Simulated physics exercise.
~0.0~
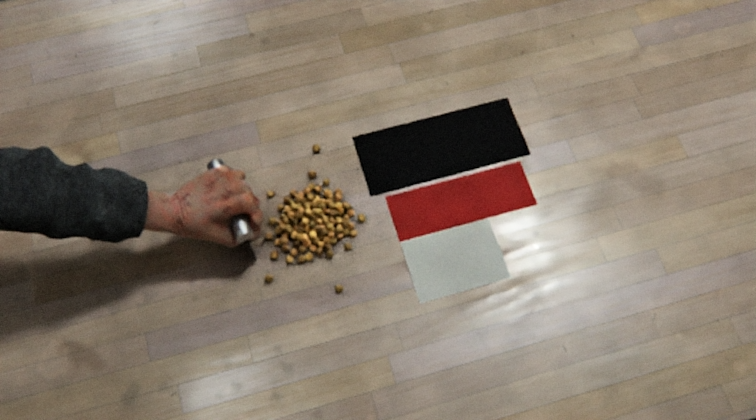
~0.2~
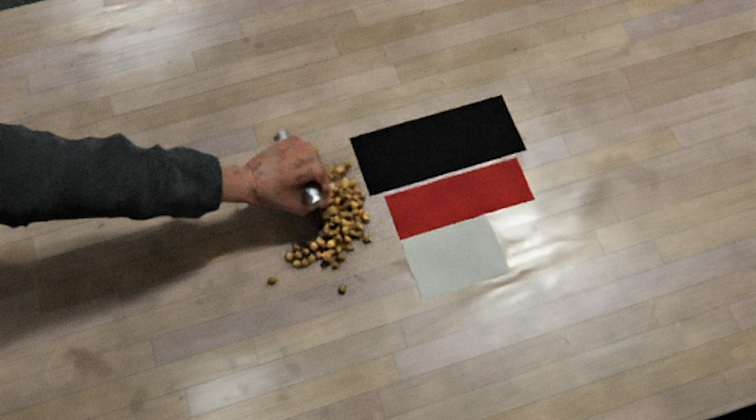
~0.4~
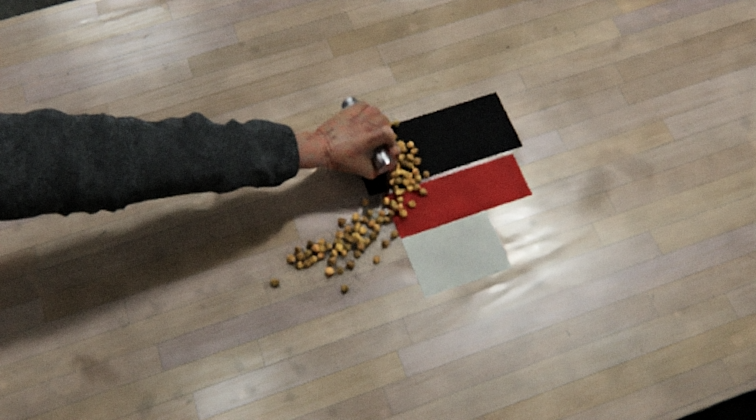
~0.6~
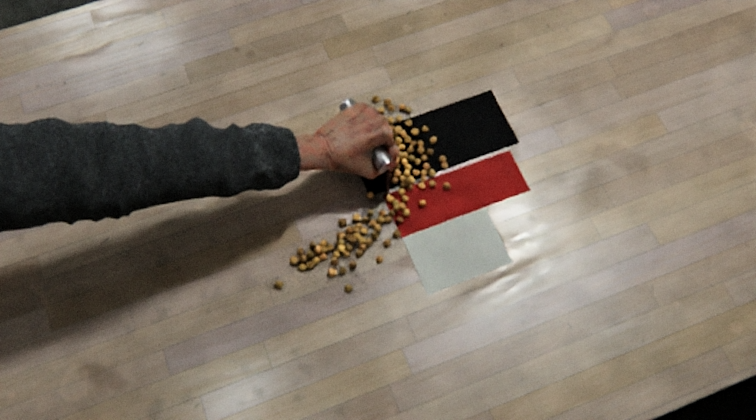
At the start, a hand in a dark grey sleeve holds a short metal bar beside a heap of small golden-brown pieces on a wooden surface, left of black, red and white sheets. The hand pushes the bar right and slightly upward into the heap, bunching the pieces ahead of it. It carries on to the black sheet's left edge, leaving a slanting trail behind. There the hand stops, while some pieces spread a little further around it. At the end, pieces lie on the black sheet and the red sheet's edge, many remain on bare wood, and the white sheet looks clear.
